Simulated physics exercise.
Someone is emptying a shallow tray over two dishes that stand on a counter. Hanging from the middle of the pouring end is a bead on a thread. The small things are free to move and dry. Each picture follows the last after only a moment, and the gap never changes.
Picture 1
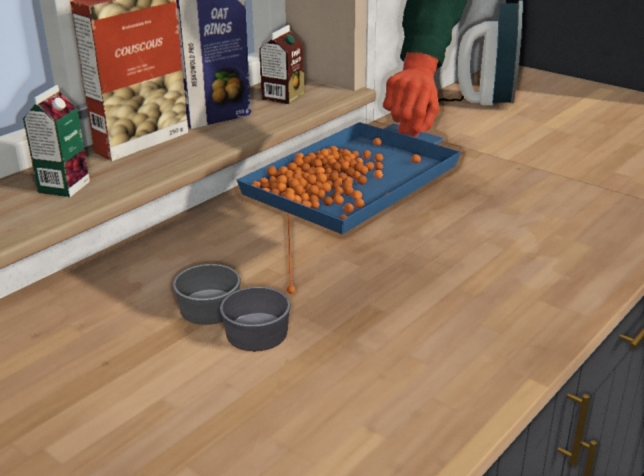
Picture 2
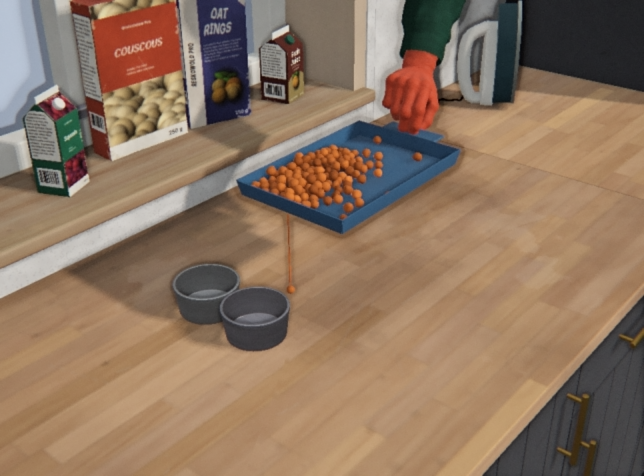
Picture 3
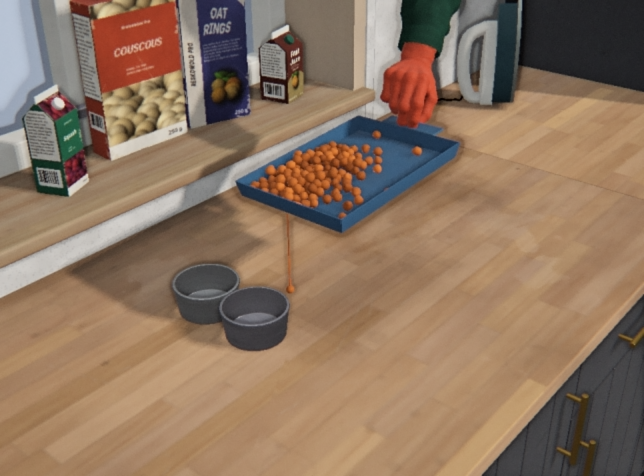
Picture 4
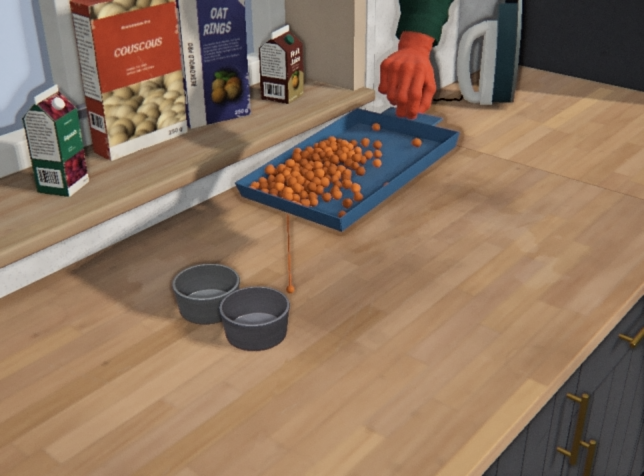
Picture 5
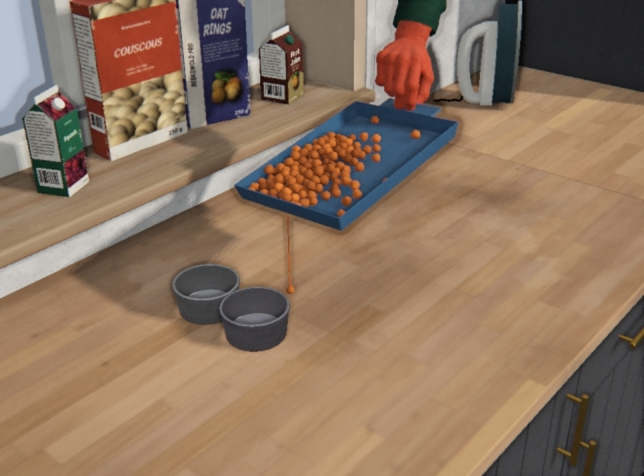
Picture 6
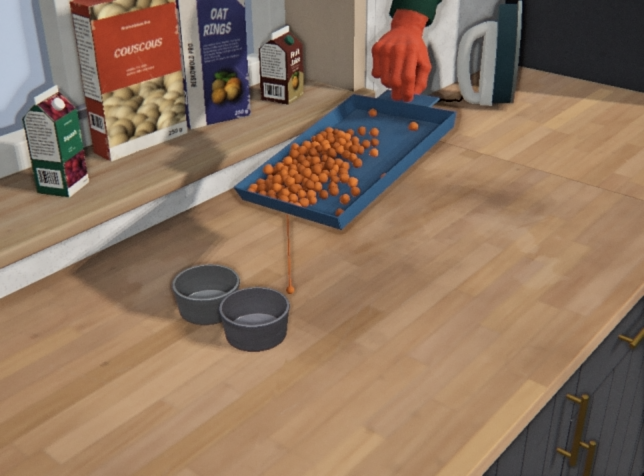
A blue tray scattered with small round orange pieces is held above a light wooden counter, seen from above at an angle. A red-gloved hand in a green sleeve grips its far end, with two grey dishes below left, an orange bead hanging on a thread, and cartons and boxes along a ledge behind. The hand rises slightly, tilting the tray a little toward its left corner, while the camera stays still.
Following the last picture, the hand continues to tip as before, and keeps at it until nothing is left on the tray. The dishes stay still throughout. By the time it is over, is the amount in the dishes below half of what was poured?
No.
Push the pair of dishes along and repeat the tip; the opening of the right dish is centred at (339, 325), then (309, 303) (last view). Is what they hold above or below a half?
Try 1: Not up to half; try 2: Not up to half.
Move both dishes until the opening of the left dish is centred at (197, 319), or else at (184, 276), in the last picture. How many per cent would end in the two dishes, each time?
You'd get near 10 per cent and afterwards near 70 per cent.
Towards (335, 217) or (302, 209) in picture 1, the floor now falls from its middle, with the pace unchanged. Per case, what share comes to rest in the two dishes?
Close to 0 percent first and close to 30 percent second.
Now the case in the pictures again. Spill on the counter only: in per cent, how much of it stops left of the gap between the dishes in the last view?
That's about 40 per cent of the spill.
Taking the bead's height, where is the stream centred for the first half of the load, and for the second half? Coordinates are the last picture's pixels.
About (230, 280), and after that about (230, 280).
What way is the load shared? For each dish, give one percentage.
For the left dish 40 per cent, for the right dish 40.
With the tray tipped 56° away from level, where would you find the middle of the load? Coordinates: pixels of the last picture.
The load's middle is around (275, 170).
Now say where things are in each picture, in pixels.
In the first picture, corners of the pouring end near (242, 179) and (342, 218), level; middle of the load near (316, 180), coated peanuts; left dish near (184, 306); right dish near (232, 332); bead on its thread near (291, 290).
In the second picture, corners of the pouring end near (241, 180) and (342, 218), level; middle of the load near (315, 179).
In the third picture, corners of the pouring end near (240, 180) and (341, 217), tipped barely, lowest at the left corner; middle of the load near (315, 177).
In the fourth picture, corners of the pouring end near (240, 182) and (340, 216), tipped a little, lowest at the left corner; middle of the load near (314, 174).
In the fifth picture, corners of the pouring end near (239, 184) and (339, 215), tipped a little, lowest at the left corner; middle of the load near (314, 172).
In the sixth picture, corners of the pouring end near (238, 186) and (337, 215), tipped a little, lowest at the left corner; middle of the load near (313, 170); left dish near (183, 306); right dish near (231, 332).
Shortly afterwards, tray tipped steeply; all but a few on the tray; only a few in the air.
Next, tray tipped right over; the bulk on the tray; a little in the right dish; a little in the left dish; only a few outside both; a little in the air.
Some moments later, tray tipped past a quarter turn; near a third in the right dish; near a third in the left dish; near a quarter outside both.
In the end, tray tipped past a quarter turn; near a third in the right dish; near a third in the left dish; near a quarter outside both.
